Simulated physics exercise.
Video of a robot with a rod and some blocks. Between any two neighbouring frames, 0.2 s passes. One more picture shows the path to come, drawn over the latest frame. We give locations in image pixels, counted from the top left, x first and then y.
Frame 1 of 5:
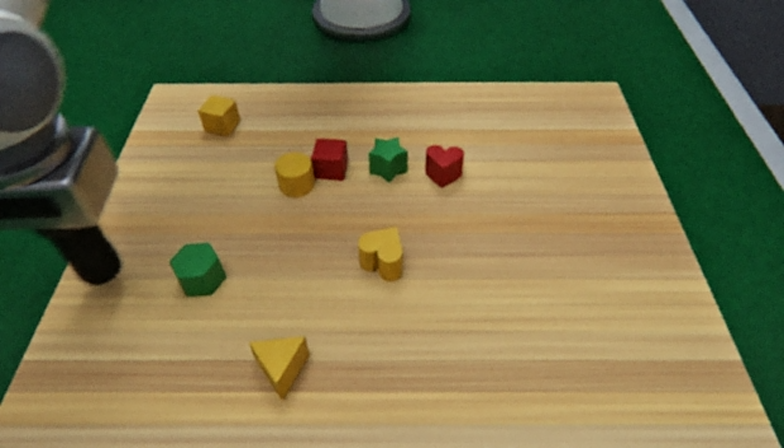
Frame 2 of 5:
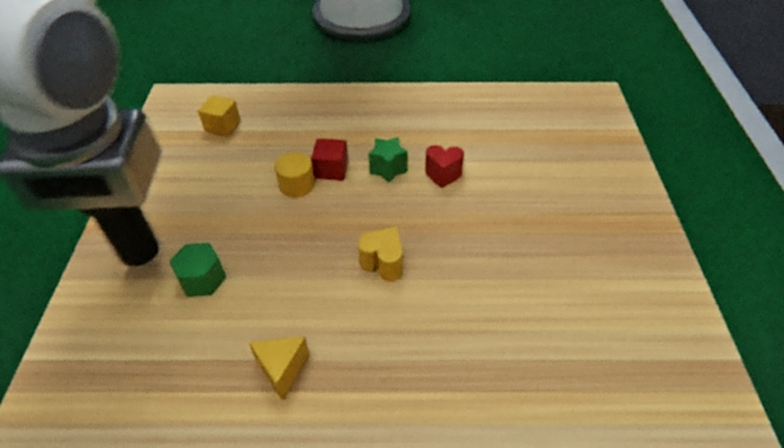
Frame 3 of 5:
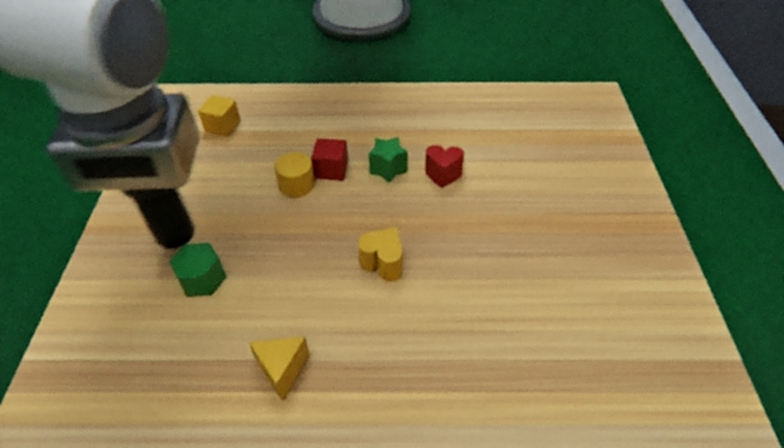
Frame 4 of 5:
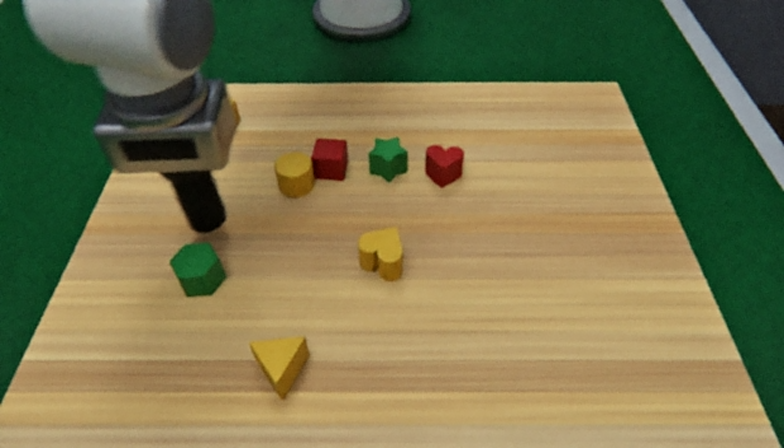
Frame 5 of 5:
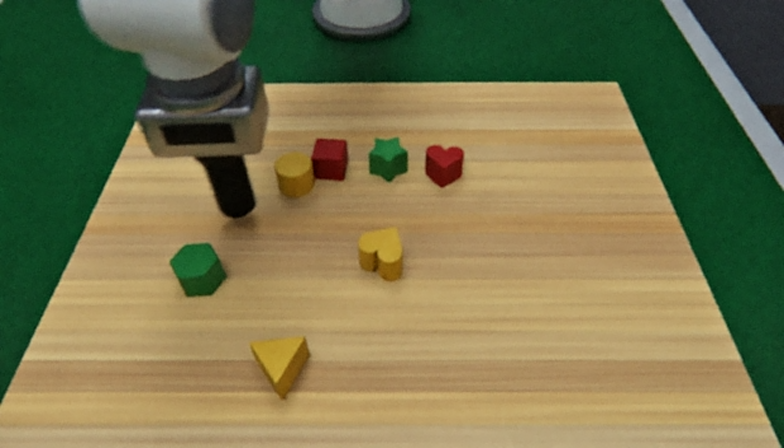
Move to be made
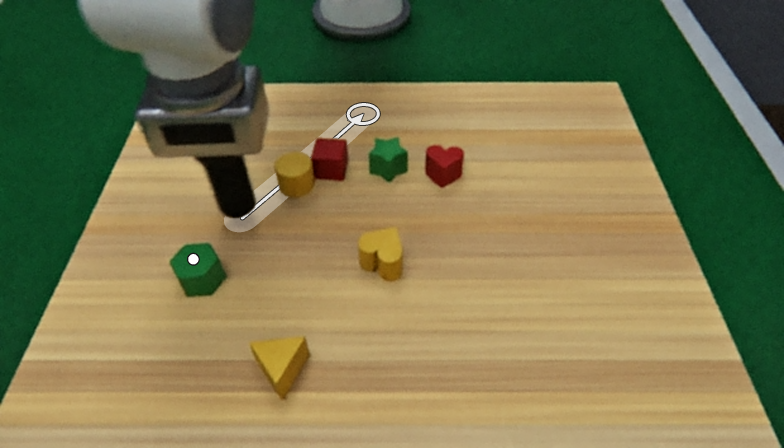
A robot arm with a black rod moved from the left edge of the wooden board, up and to the right past the green hexagon, while all the colored blocks stayed still.
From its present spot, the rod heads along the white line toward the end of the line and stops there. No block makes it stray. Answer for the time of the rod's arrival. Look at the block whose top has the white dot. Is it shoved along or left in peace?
That block is going to be left alone.
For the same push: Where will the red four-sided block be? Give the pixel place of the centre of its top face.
It should be at (374, 134) by then.
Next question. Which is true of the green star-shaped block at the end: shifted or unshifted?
It moves.
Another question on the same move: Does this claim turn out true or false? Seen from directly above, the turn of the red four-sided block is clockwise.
False
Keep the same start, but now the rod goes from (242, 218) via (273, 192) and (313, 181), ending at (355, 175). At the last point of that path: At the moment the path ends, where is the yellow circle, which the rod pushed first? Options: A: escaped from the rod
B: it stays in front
The one that fits is B, it stays in front.
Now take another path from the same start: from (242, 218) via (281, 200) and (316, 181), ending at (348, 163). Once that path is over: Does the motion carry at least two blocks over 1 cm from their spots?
Short answer: Yes.
Drawn move, from (242, 218) to (363, 114); the dot is on the green hexagon.
On the path given first. One third of the way, rod (286, 165); yellow circle (321, 155); red four-sided block (351, 143), turned 45° anticlockwise.
Two thirds of the way, rod (328, 130); yellow circle (344, 144); red four-sided block (374, 134), turned 40° anticlockwise; green star-shaped block (400, 147), turned 35° clockwise.
At the end, rod (363, 100); green hexagon still; yellow circle (344, 144); red four-sided block (374, 134), turned 40° anticlockwise; green star-shaped block (400, 147), turned 35° clockwise.
